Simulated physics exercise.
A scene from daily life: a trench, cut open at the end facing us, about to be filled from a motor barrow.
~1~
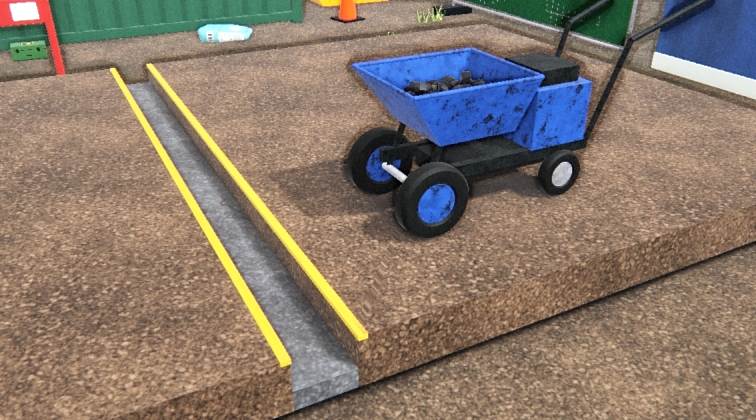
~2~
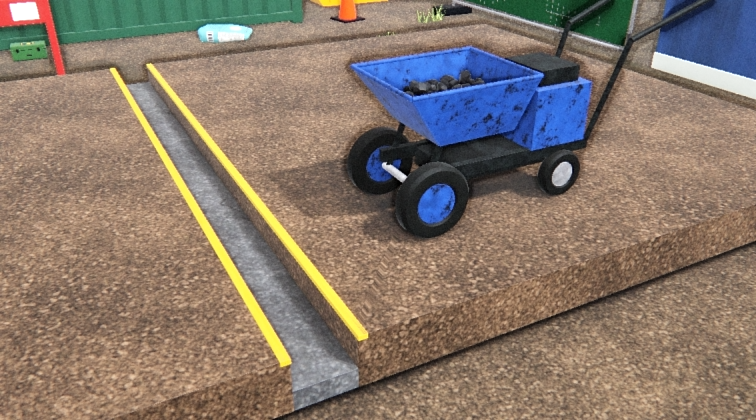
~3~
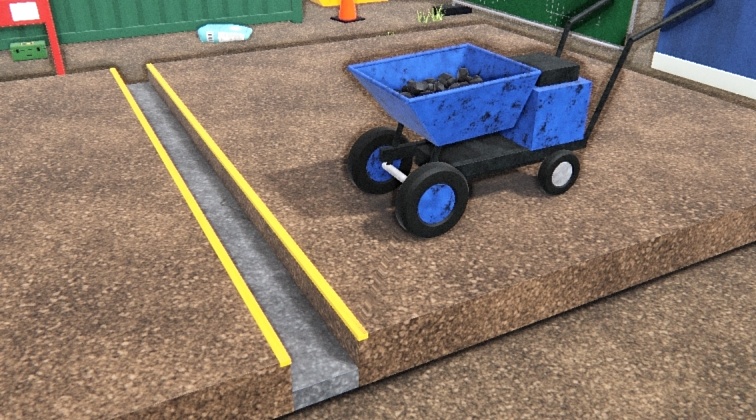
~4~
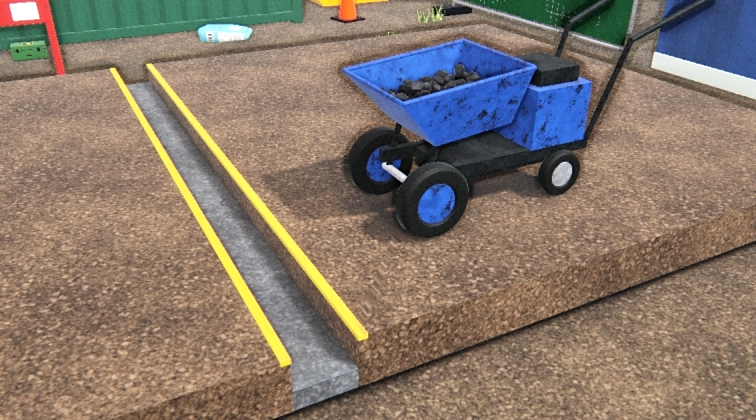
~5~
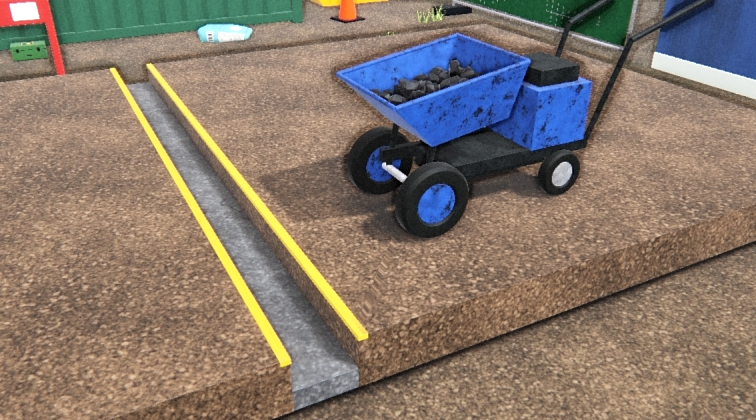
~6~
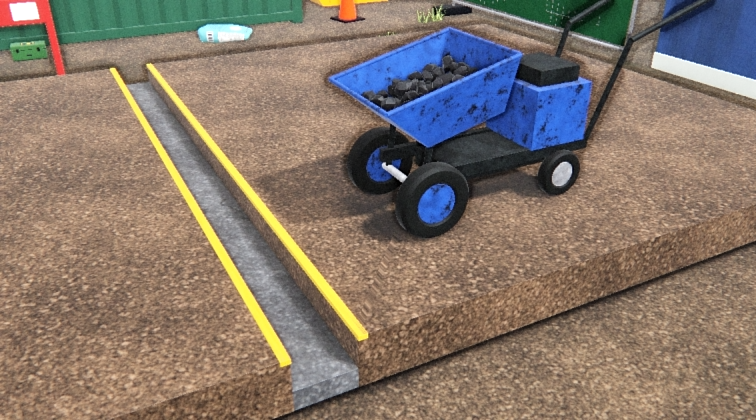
At first, a blue motor barrow holding dark lumps stands on brown ground to the right of a narrow, yellow-edged trench, its skip level. The skip then tips slightly toward the trench, its back end rising and front lip dipping a little, while the wheels stay still and the lumps remain inside.
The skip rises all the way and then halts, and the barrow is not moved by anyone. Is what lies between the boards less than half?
No, it is more than half.
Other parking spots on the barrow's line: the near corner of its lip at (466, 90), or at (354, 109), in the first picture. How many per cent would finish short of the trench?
That would be roughly 70 in a hundred and then roughly 0 in a hundred.
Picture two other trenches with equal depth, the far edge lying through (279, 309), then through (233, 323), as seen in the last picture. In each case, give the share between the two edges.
80 %, 90 %.
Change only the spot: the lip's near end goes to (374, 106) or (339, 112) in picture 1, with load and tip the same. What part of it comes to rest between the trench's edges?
Roughly 90 percent the first time, roughly 30 percent the second.
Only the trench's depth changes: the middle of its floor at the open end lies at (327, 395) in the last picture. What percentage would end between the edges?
The share comes to around 100 percent.
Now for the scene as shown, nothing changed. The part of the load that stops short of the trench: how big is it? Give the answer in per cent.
Estimate: Some 5 percent.
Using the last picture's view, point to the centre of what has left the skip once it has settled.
Centre at rest: Close to (265, 265).
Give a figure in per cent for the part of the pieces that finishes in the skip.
Near 0 %.
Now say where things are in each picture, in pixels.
The first picture shows lip of the skip near (413, 99), level; top of the load near (444, 95), lumps of coal; first edge of the trench near (331, 294); far edge near (258, 315), the trench over half as wide as the skip, and about half as deep as wide.
The second picture shows lip of the skip near (412, 100), level; top of the load near (443, 95).
The third picture shows lip of the skip near (408, 102), tipped barely; top of the load near (450, 94).
The fourth picture shows lip of the skip near (403, 105), tipped a little; top of the load near (458, 86).
The fifth picture shows lip of the skip near (396, 109), tipped a little; top of the load near (453, 83).
The sixth picture shows lip of the skip near (387, 115), tipped a little; top of the load near (460, 73); first edge of the trench near (331, 294); far edge near (258, 315).
Shortly afterwards, skip tipped steeply; the whole lot in the skip.
Next, skip tipped steeply; all but a few in the skip; only a few short of the trench; only a few in or heaped over the trench; only a few falling.
Some moments later, skip tipped right over; near a quarter in the skip; a little short of the trench; near two thirds in or heaped over the trench.
In the end, skip tipped right over; a little short of the trench; all but a few in or heaped over the trench; none at all beyond it.
